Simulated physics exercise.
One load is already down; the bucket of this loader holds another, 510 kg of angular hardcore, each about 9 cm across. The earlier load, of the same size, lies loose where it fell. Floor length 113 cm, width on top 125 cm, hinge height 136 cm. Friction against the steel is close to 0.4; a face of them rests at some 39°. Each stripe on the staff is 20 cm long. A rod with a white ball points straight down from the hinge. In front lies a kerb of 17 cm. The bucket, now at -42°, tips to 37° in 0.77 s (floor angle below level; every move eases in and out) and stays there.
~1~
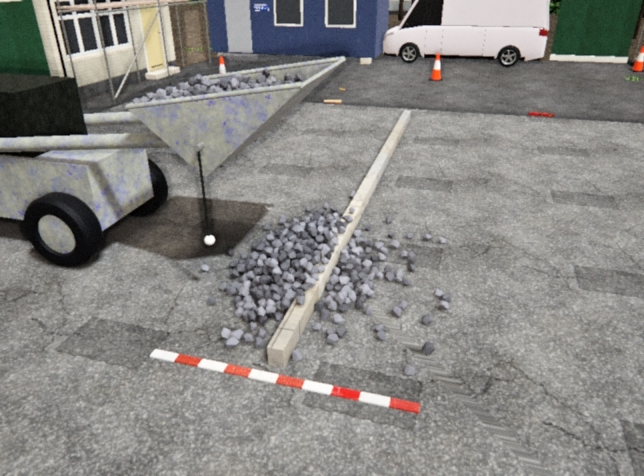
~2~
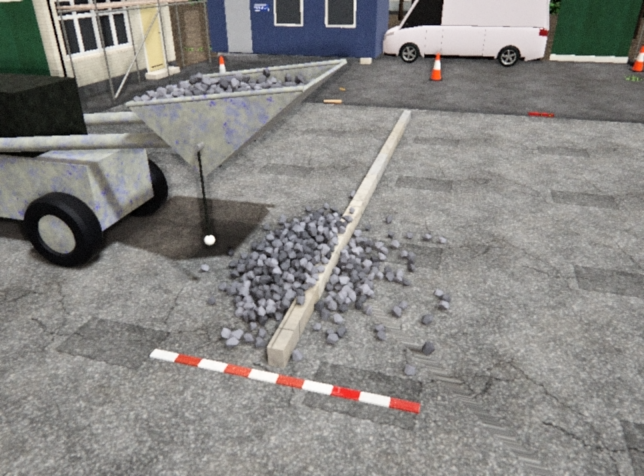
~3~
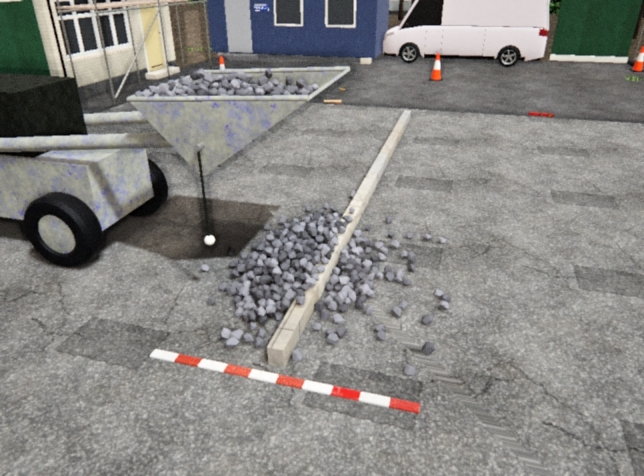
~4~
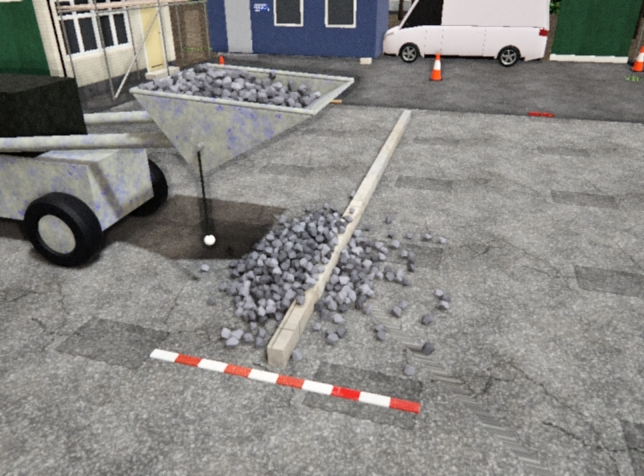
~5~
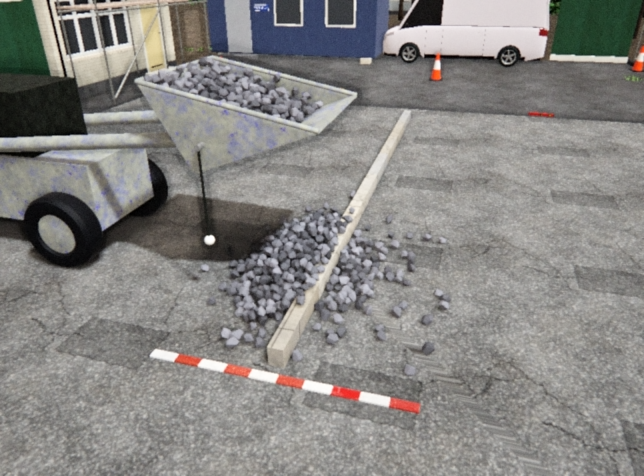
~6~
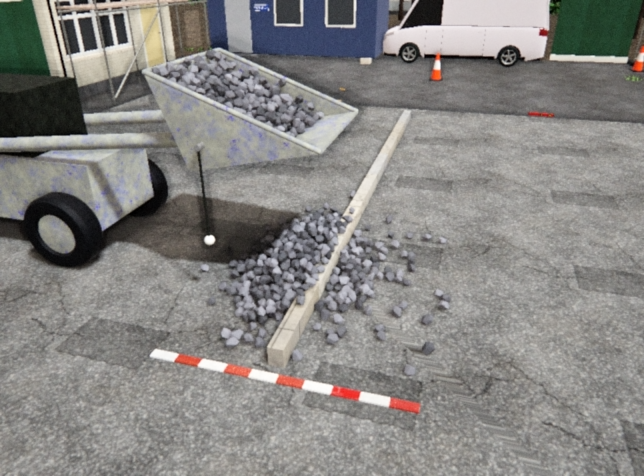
The loader's metal bucket, filled with grey stones, tilts forward, slowly at first and then faster, its lip dropping on the right. More of the load comes into view, still inside the bucket, while the wheels and the loose pile lying across the pale kerb stay still.
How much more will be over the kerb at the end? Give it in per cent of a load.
Some 94 per cent is added.
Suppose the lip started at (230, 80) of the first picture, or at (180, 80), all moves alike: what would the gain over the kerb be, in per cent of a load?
First some 15, then 0 per cent.
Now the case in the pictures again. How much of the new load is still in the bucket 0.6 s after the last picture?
It holds some 95 per cent.
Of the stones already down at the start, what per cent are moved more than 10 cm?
Roughly 5 per cent of them.
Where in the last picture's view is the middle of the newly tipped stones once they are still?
Around (369, 265).
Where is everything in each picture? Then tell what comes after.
In the first frame, the bucket is at -42°, its lip at (302, 85); the top of the load is at (281, 80). The earlier load is highest near (303, 240), 36 cm above ground level, 84 % on this side of the kerb, 16 % over the kerb.
In the second frame, the bucket is at -40°, its lip at (304, 89); the top of the load is at (272, 80).
In the third frame, lip at (308, 98), floor tilted -36°, highest stones at (220, 78).
In the fourth frame, the bucket is at -30°, its lip at (314, 113); the top of the load is at (203, 73).
In the fifth frame, the bucket is at -22°, its lip at (319, 132); the top of the load is at (206, 66).
In the sixth frame, the bucket is at -12°, its lip at (321, 153); the top of the load is at (213, 60).
Then, 0.3 s after the last picture the floor is at 25°; in per cent of one load, 100 in the bucket, 84 on this side of the kerb, 16 over the kerb; the foremost stones are at (434, 296).
Then, 0.6 s after the last picture the floor is at 37°; in per cent of one load, 95 in the bucket, 88 on this side of the kerb, 16 over the kerb; the foremost stones are at (434, 296).
Then, 0.9 s after the last picture the floor is at 37°; in per cent of one load, 44 in the bucket, 100 on this side of the kerb, 56 over the kerb; the foremost stones are at (434, 296).
Then, 3.7 s after the last picture the floor is at 37°; in per cent of one load, 0 in the bucket, 89 on this side of the kerb, 111 over the kerb; the foremost stones are at (495, 305). Net gain over the kerb, 94.
